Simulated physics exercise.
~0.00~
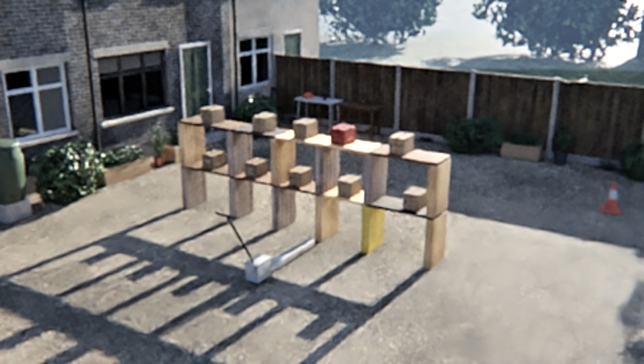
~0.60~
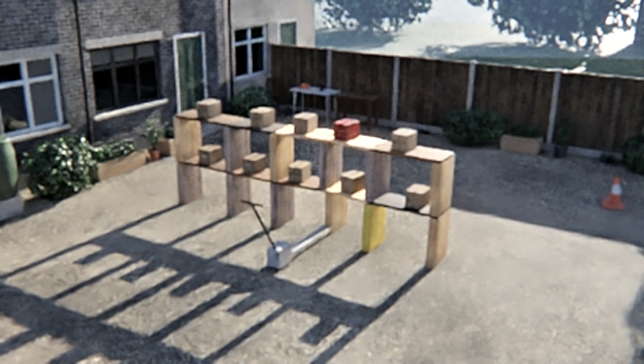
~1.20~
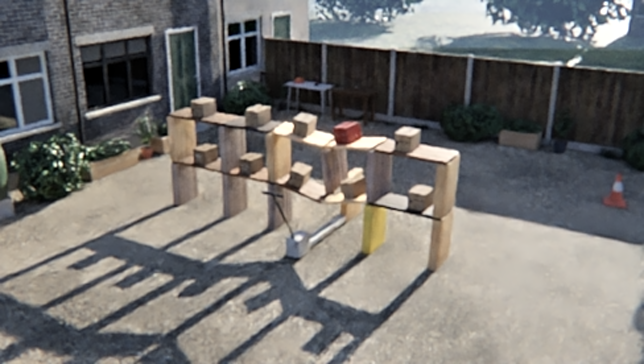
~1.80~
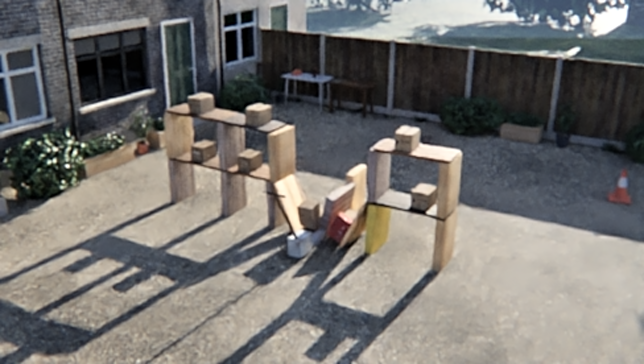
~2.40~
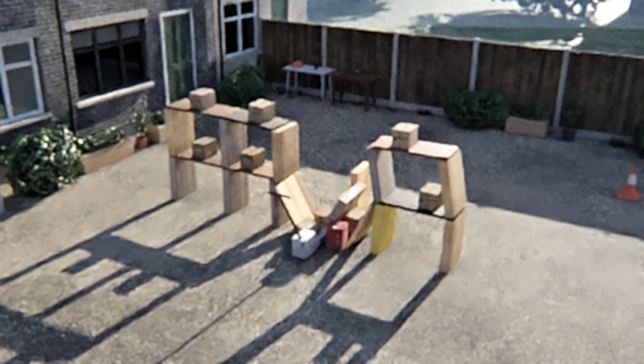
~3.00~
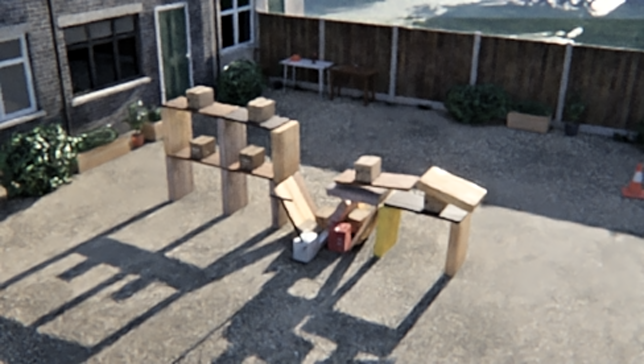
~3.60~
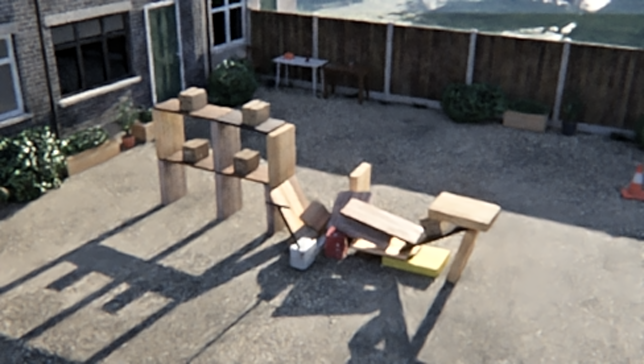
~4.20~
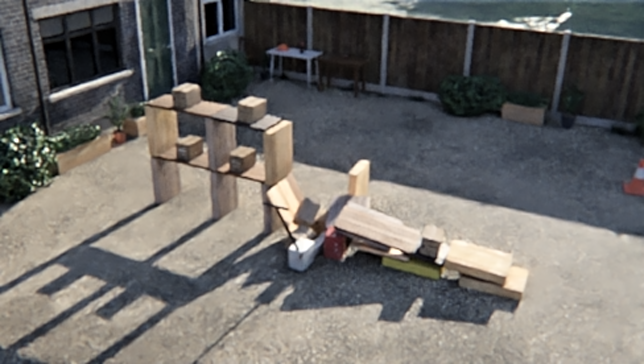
At the start, two tiers of wooden shelving on upright slabs stand in a sunlit yard beside a brick house, holding small cartons, one of them red, with a yellow upright near the right end. A low grey jack slides in toward the foot of a middle upright, and the shelves there begin to tilt. The middle section then collapses, dropping the red carton to the ground. Next the right section sags and folds leftward, and the yellow upright topples. Finally the right side lies in a flat heap, while the left section still stands with its cartons.
